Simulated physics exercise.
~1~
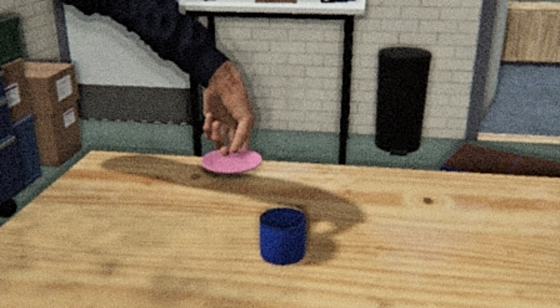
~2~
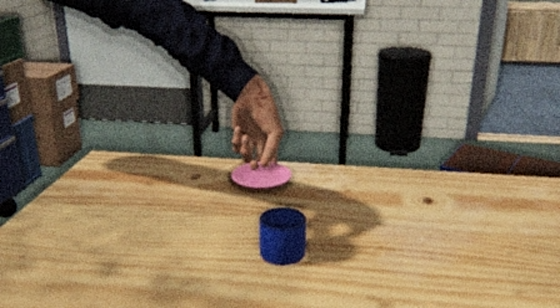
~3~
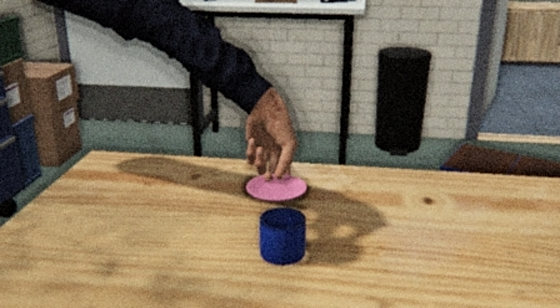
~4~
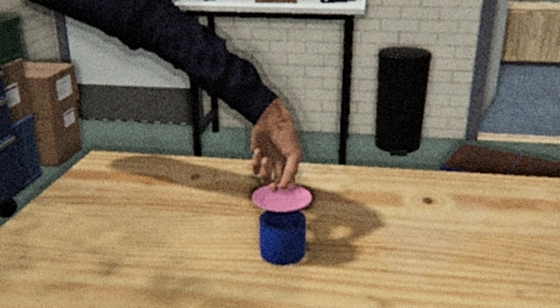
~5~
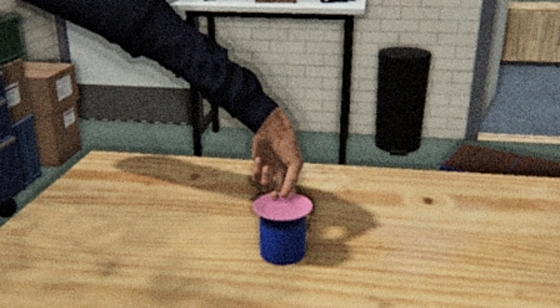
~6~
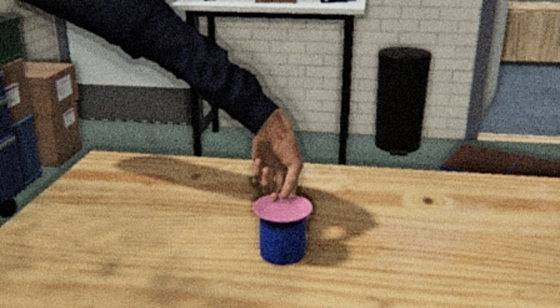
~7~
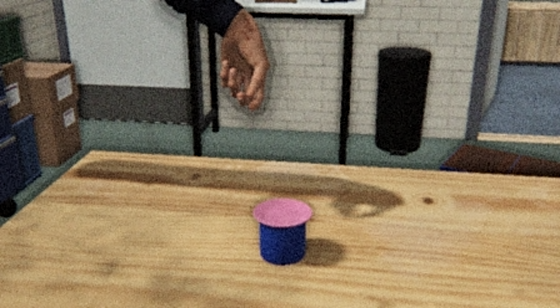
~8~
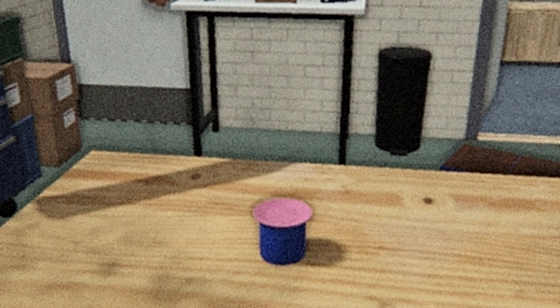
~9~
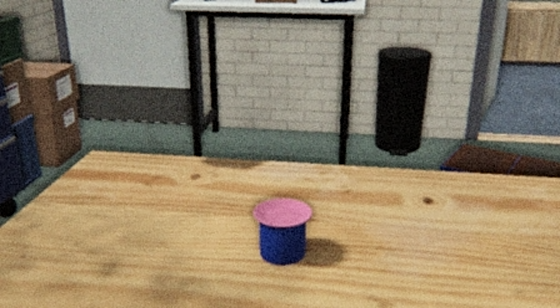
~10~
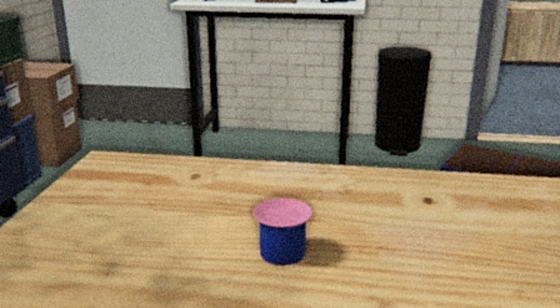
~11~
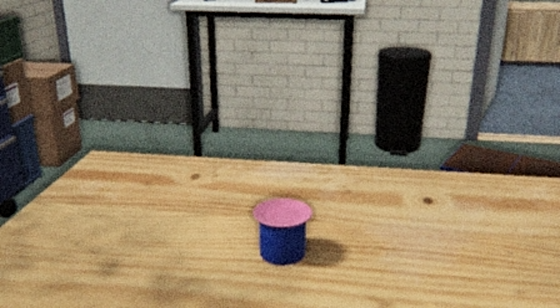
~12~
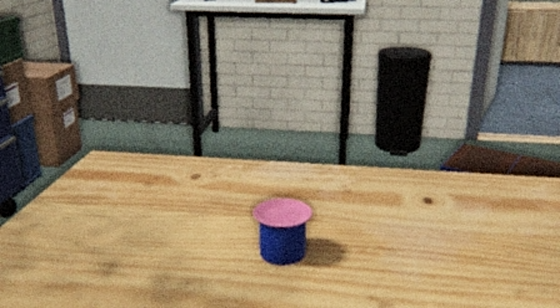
A hand lowers a pink saucer onto a blue cup, withdraws, and leaves it covered.
